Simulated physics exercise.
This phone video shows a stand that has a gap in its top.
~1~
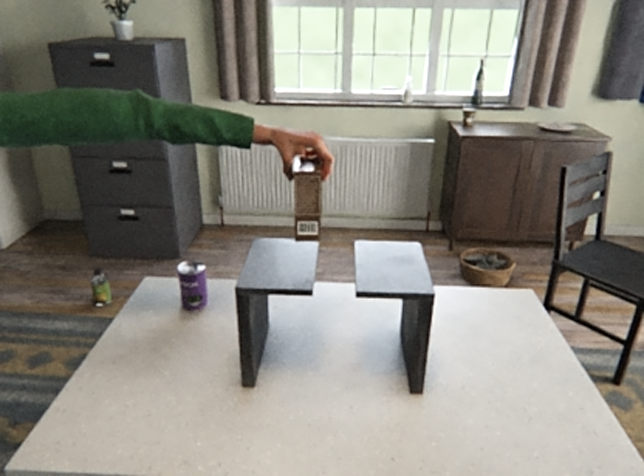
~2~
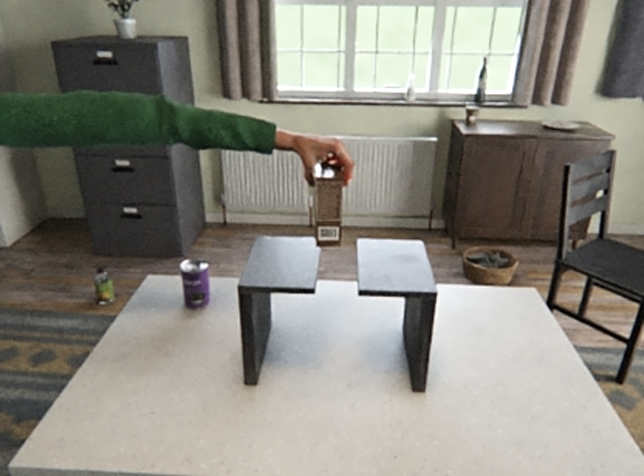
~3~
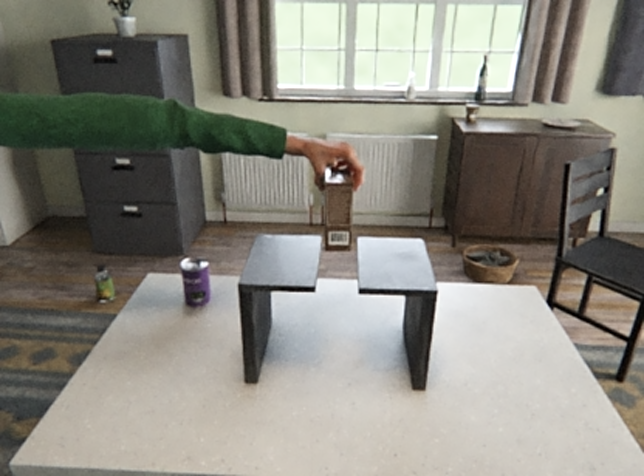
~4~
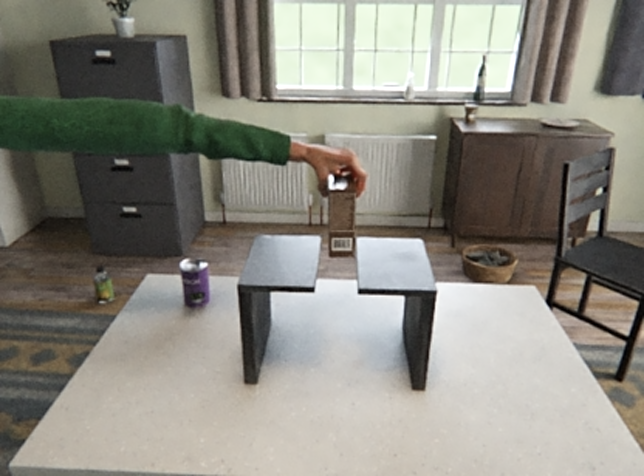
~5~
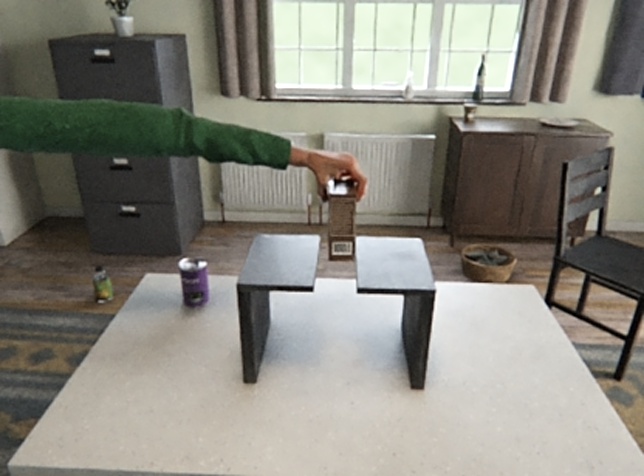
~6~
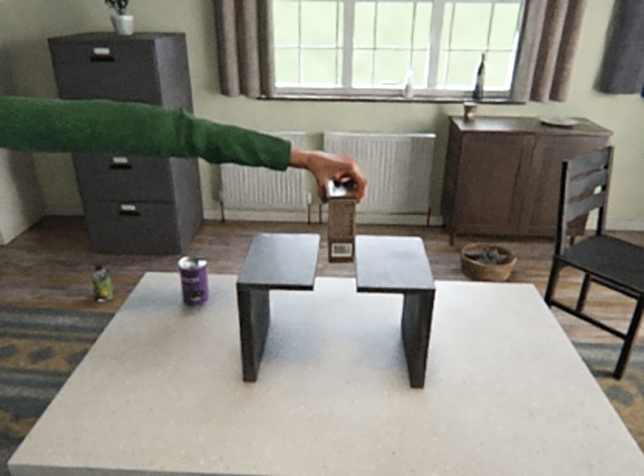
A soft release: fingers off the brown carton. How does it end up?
It ends up below.
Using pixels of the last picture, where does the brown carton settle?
Near pixel (338, 326).
Then, 0.20 s on from there, brown carton shifted a little near (340, 243).
Then, 0.30 s on from there, brown carton shifted well along near (339, 299).
Then, 0.40 s on from there, brown carton shifted well along near (338, 316).
Then, 1.00 s on from there, brown carton shifted well along near (338, 326).
In the end, moved from the start, brown carton; purple tin unmoved. At the end, from the last picture's camera, brown carton near (338, 326). The carton goes down the gap.
